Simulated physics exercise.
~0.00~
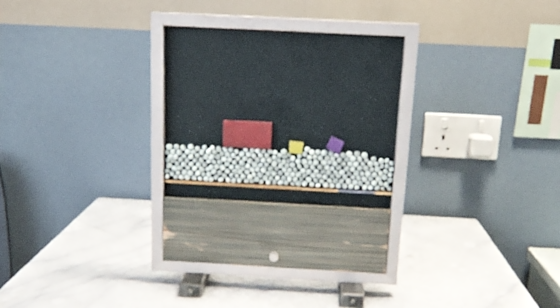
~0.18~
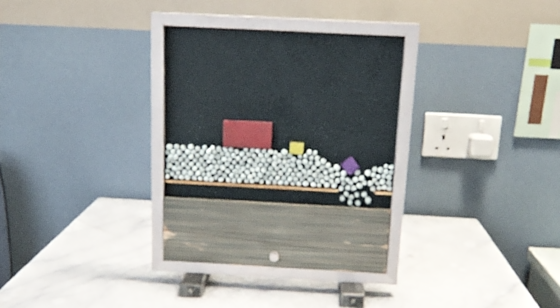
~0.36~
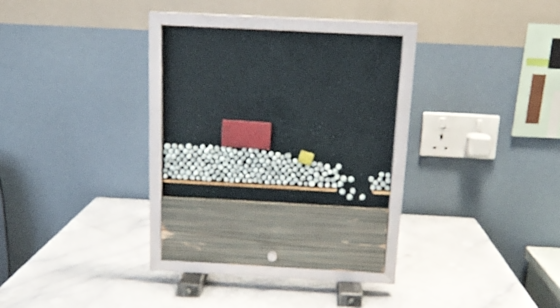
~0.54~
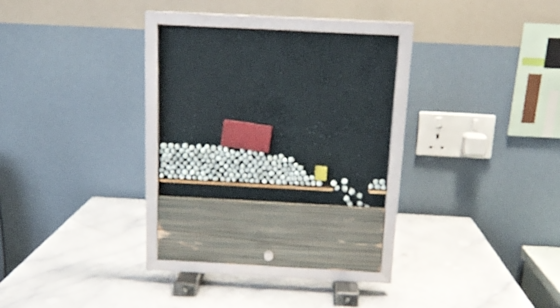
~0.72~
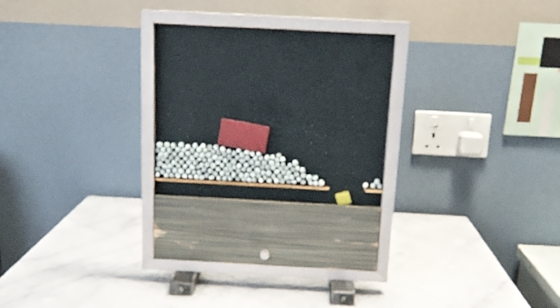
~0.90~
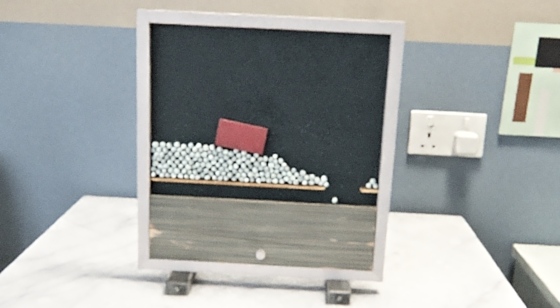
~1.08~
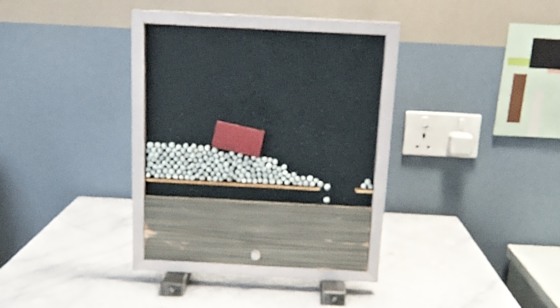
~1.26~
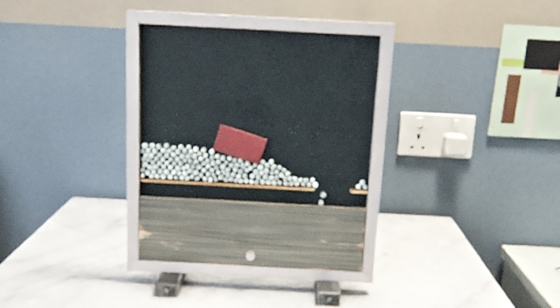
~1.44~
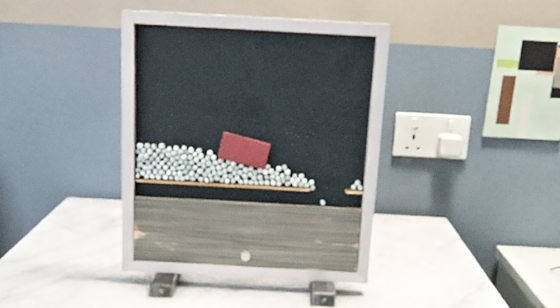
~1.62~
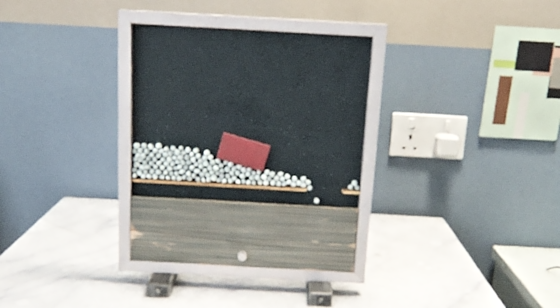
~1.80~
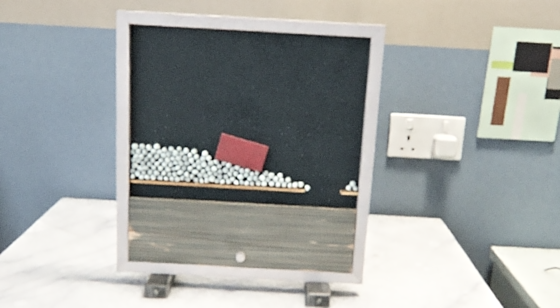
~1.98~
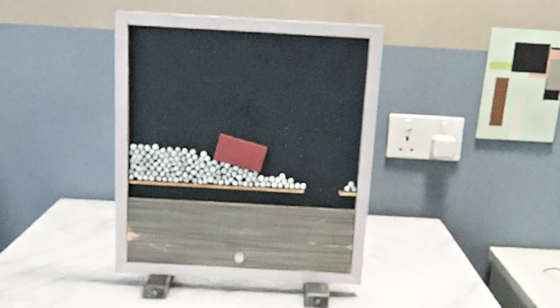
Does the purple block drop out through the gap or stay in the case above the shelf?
The purple block drops out, sinking through the gap on the right along with the pale balls.
